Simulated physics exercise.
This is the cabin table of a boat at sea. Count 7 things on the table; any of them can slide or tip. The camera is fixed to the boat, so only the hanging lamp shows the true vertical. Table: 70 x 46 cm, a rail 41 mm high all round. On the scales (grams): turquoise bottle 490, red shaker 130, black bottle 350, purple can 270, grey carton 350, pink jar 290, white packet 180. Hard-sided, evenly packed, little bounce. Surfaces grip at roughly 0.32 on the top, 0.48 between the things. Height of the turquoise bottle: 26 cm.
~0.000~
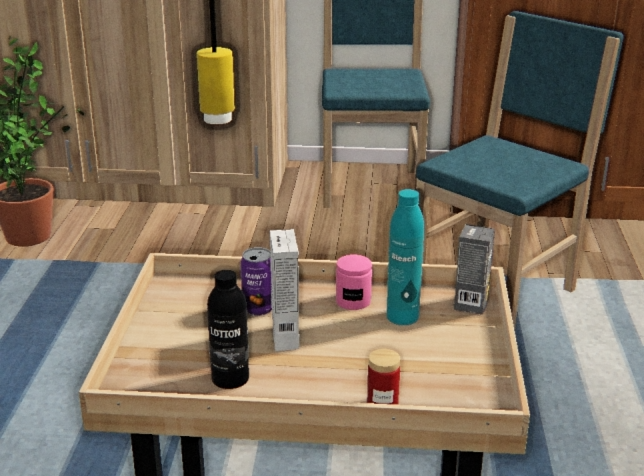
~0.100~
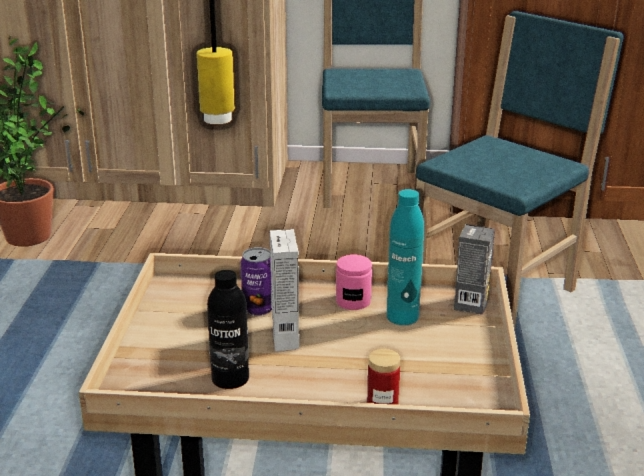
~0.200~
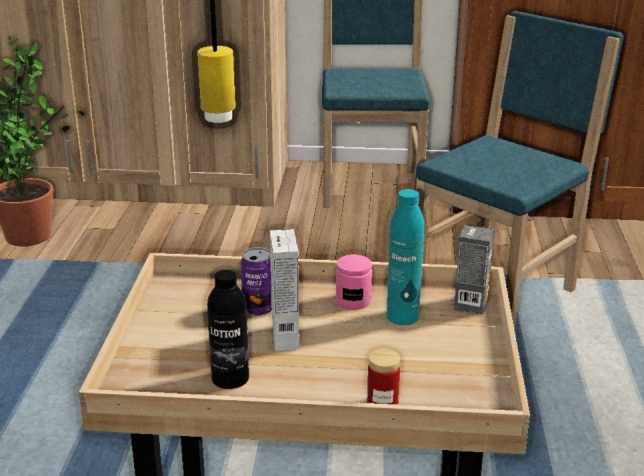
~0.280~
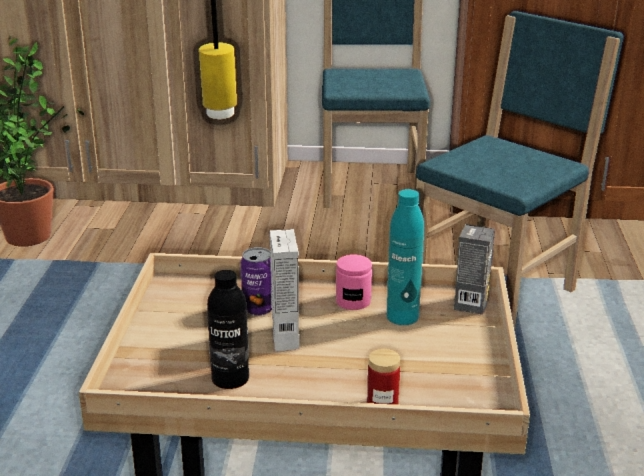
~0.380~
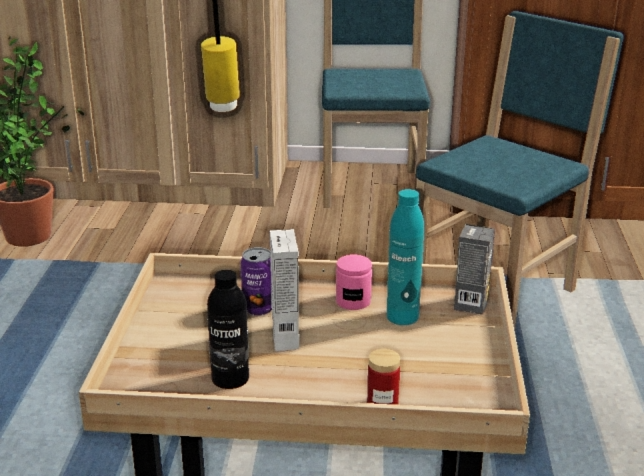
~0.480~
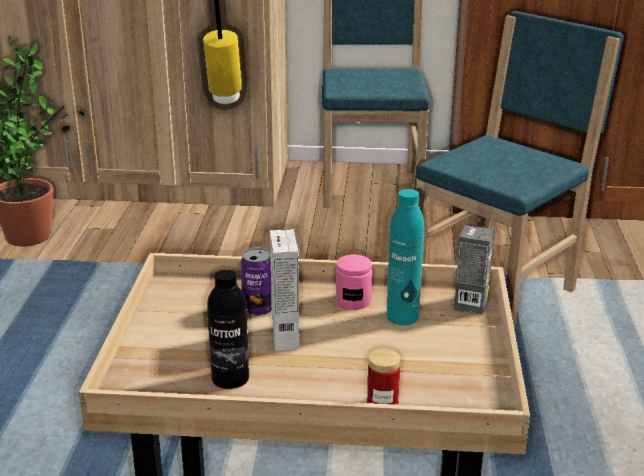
A wooden tray table holding seven bottles, cartons and jars staying still while a yellow hanging lamp shifts slightly right behind it.
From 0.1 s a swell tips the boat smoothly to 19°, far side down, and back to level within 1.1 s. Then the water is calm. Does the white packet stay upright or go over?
The white packet stays upright.
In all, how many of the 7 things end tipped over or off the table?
1 of them.
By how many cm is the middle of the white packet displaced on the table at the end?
Some 1 cm.
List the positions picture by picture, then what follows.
The first frame shows boat level; white packet (285, 290); turquoise bottle (406, 257).
The second frame shows boat level; black bottle (228, 328); purple can (258, 282).
The third frame shows floor tilted 2°, far side down; grey carton (474, 270); pink jar (354, 282).
The fourth frame shows floor tilted 5°, far side down; turquoise bottle (406, 257); red shaker (383, 383).
The fifth frame shows floor tilted 10°, far side down; black bottle (228, 328); purple can (258, 282).
The sixth frame shows floor tilted 15°, far side down; white packet (285, 290); grey carton (474, 270).
By 0.98 s, floor tilted 7°, far side down; turquoise bottle rocked 62° off its seat.
By 1.28 s, boat level; turquoise bottle now off the table.
By 1.48 s, boat level.
When it is over (1.7 s), off the table and tipped over, turquoise bottle; the other 6 within 5 cm of the start. In the last view, white packet near (285, 288).
